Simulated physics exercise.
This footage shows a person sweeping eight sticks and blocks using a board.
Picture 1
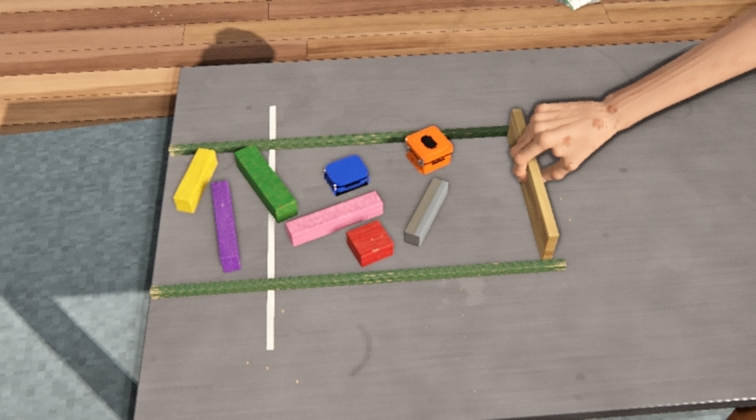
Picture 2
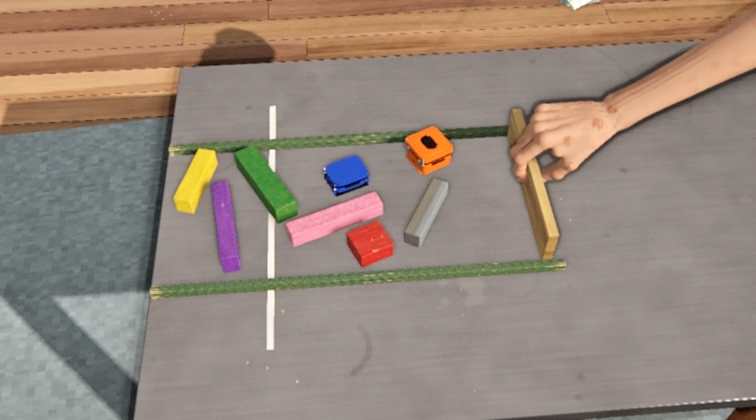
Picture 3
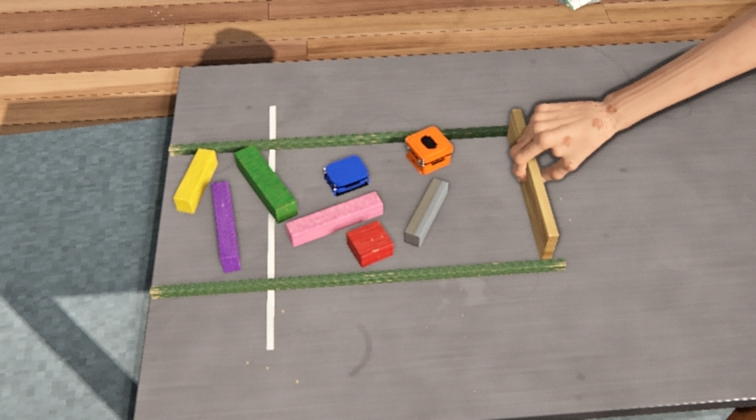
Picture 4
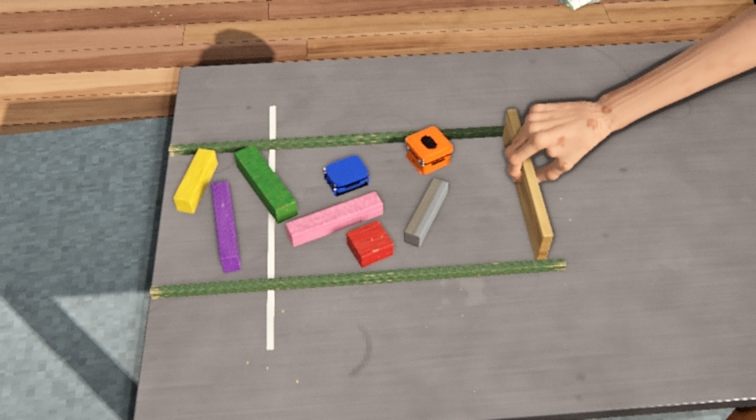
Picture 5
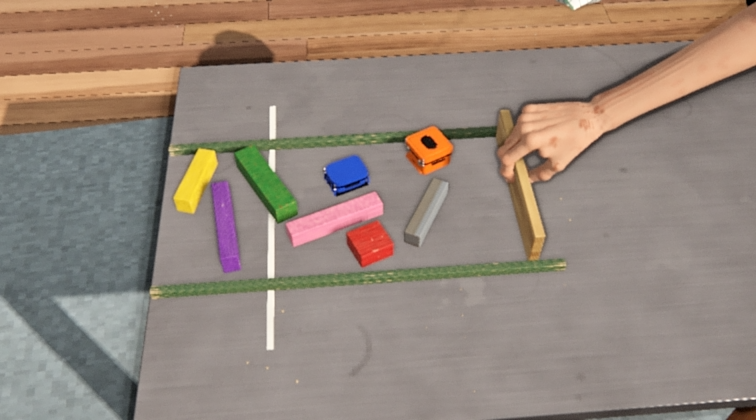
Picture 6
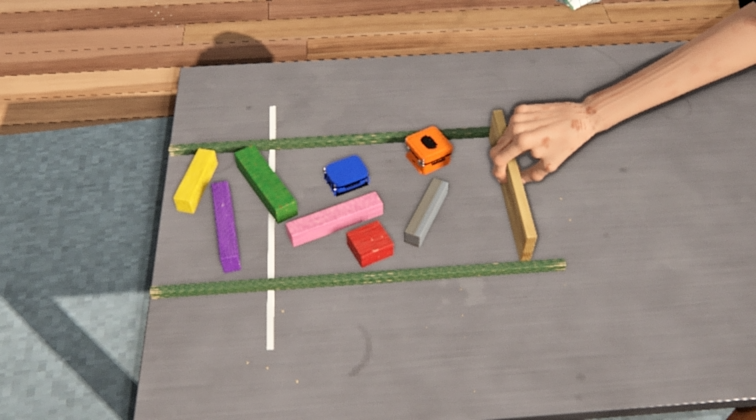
The video shows a hand holding a wooden board upright at the right of several colourful bars and blocks on a grey surface, keeping nearly still at first, then sliding the board slightly left while the objects stay in place.
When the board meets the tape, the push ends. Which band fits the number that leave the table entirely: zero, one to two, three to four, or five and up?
The ones that fall? There aren't any, I think.
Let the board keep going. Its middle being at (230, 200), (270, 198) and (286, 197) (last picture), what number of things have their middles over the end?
Result per place: 2; 0; 0.
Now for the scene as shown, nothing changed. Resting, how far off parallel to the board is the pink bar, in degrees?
About 50°.
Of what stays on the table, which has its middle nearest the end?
Closest at the end: The purple bar.
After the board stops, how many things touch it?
It ends up touching 2.
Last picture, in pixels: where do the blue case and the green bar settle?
First object: (242, 188); second object: (217, 181).
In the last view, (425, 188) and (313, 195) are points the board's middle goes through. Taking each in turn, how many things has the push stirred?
At the first spot 2, then 7.
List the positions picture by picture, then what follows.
Yellow bar (196, 180); purple bar (226, 225); green bar (265, 183); board (531, 182); tape (272, 212), in the first frame.
Purple bar (226, 225); grey stick (426, 212), in the second frame.
Green bar (265, 183); board (531, 182), in the third frame.
Yellow bar (196, 180); pink bar (335, 219), in the fourth frame.
Purple bar (226, 225); blue case (347, 176), in the fifth frame.
Yellow bar (196, 180); purple bar (226, 225); green bar (265, 183); board (511, 183); tape (272, 212), in the sixth frame.
A little later, none off yet; yellow bar at rest near (196, 180); purple bar at rest near (226, 225); green bar at rest near (265, 183).
When it is over, the number that fall off is zero.
